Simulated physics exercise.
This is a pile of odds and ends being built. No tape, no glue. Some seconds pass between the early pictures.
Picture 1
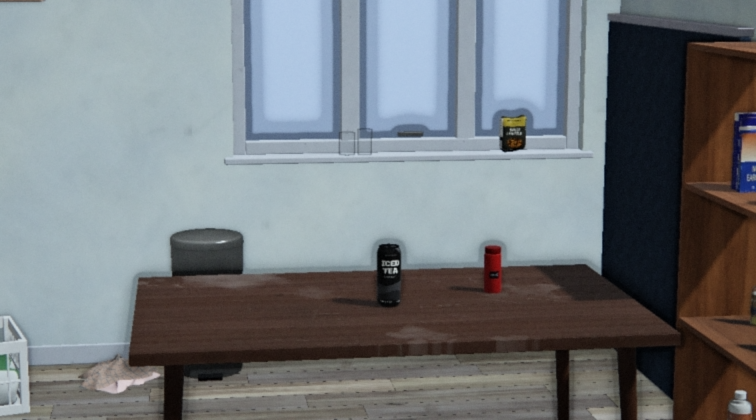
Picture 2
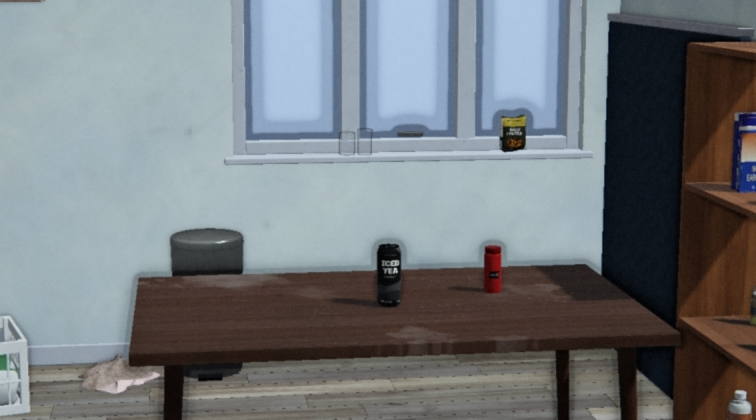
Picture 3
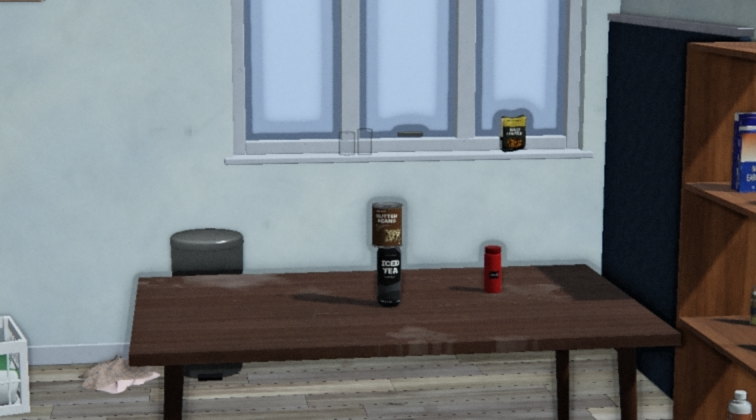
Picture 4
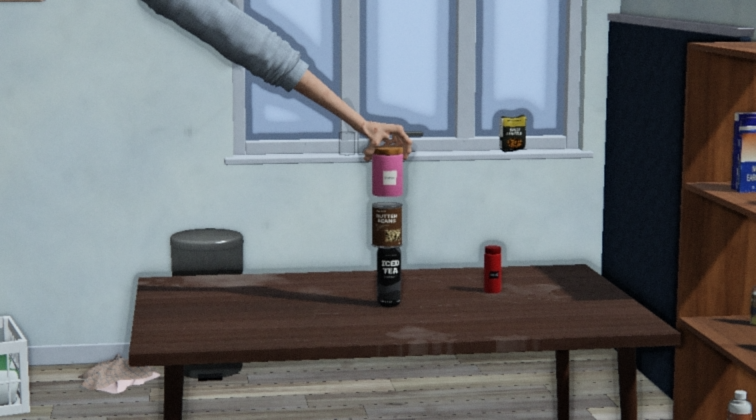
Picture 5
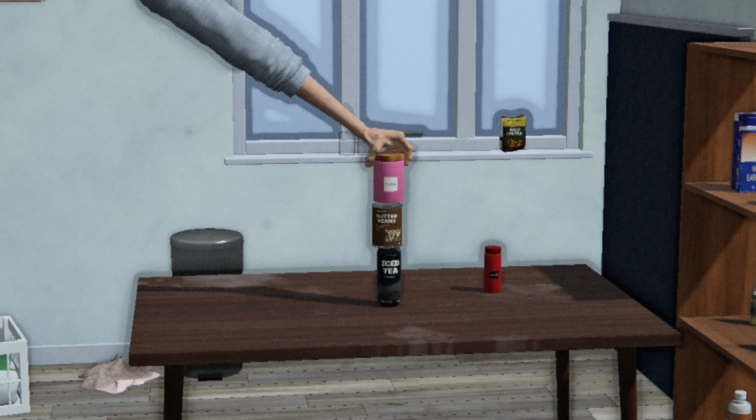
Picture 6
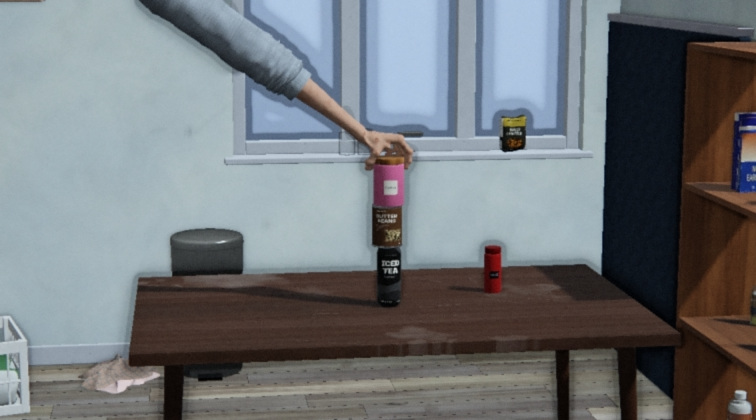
A brown tin appears on top of the black can of iced tea standing on a wooden table, near a red shaker. A hand then reaches in from the upper left with a pink jar, lowers it slightly onto the tin, and stays on its top.
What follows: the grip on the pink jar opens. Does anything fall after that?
Here the pile keeps its balance.
Then, 0.30 s later than the last frame, all is still.
Then, 0.70 s later than the last frame, pink jar resting near (389, 181).
When it is over, all 4 as before. End places, in pixels of the last picture, pink jar near (389, 181). The pile stays up.
